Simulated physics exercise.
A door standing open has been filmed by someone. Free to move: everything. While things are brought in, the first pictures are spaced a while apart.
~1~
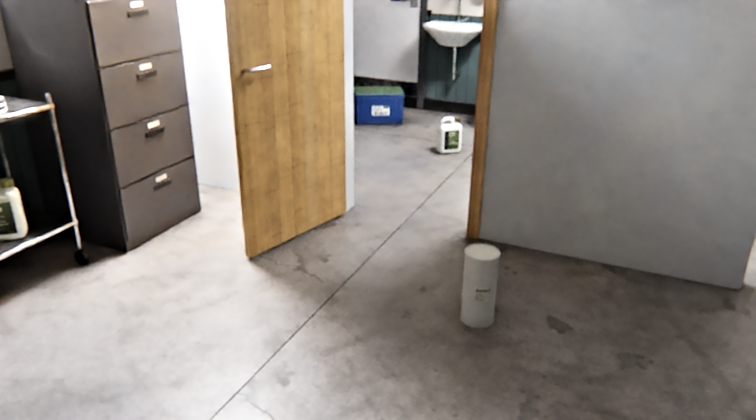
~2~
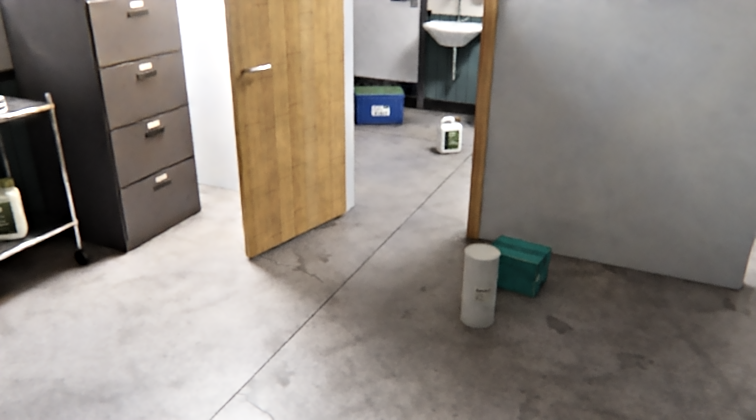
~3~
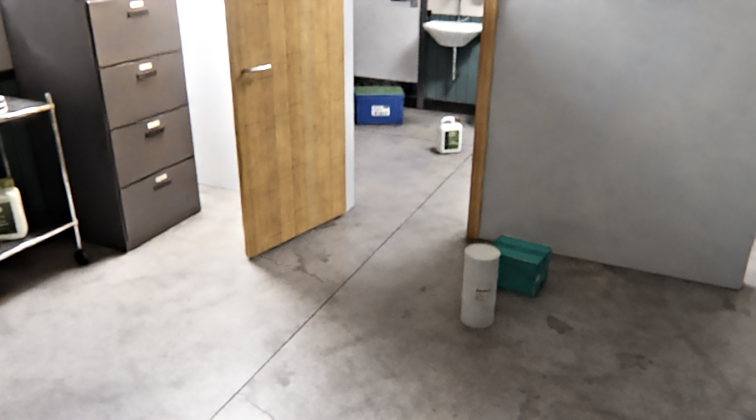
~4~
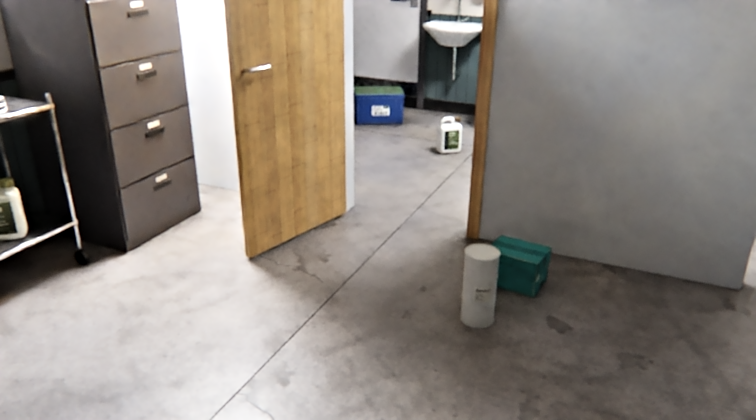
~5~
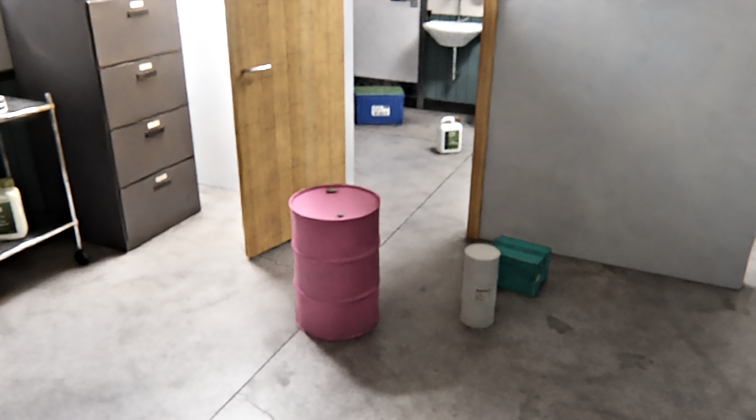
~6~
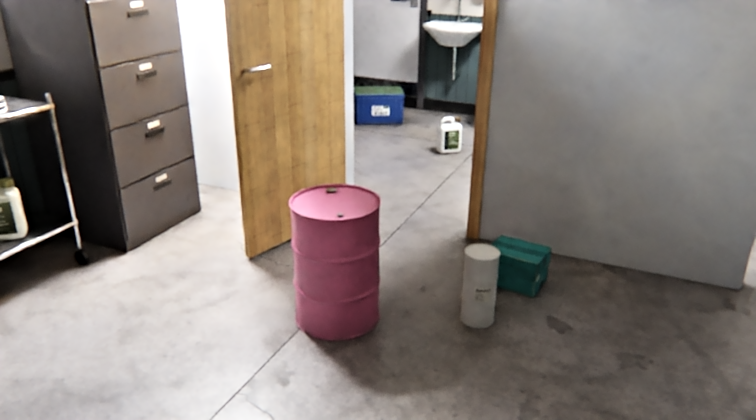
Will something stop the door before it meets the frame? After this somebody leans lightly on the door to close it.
No, it meets the frame.
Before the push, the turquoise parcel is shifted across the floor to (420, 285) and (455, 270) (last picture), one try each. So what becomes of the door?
In the first case it shuts; in the second case it closes.
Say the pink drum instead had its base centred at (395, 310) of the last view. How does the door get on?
Finishes its swing.
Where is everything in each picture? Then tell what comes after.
The first frame shows door wide open and still.
The second frame shows door wide open and still; turquoise parcel (517, 265); white canister (480, 286).
The third frame shows door wide open and still; turquoise parcel (517, 265); white canister (480, 286).
The fourth frame shows door wide open and still; turquoise parcel (517, 265); white canister (480, 286).
The fifth frame shows door wide open and still; turquoise parcel (517, 265); white canister (480, 286).
The sixth frame shows door wide open and still; pink drum (336, 261); turquoise parcel (517, 265).
Then, 0.70 s on from there, door at 73°.
Then, 1.30 s on from there, door at 28°.
In the end, door at 0°; all 3 unmoved. At the end, from the last picture's camera, pink drum near (336, 261).
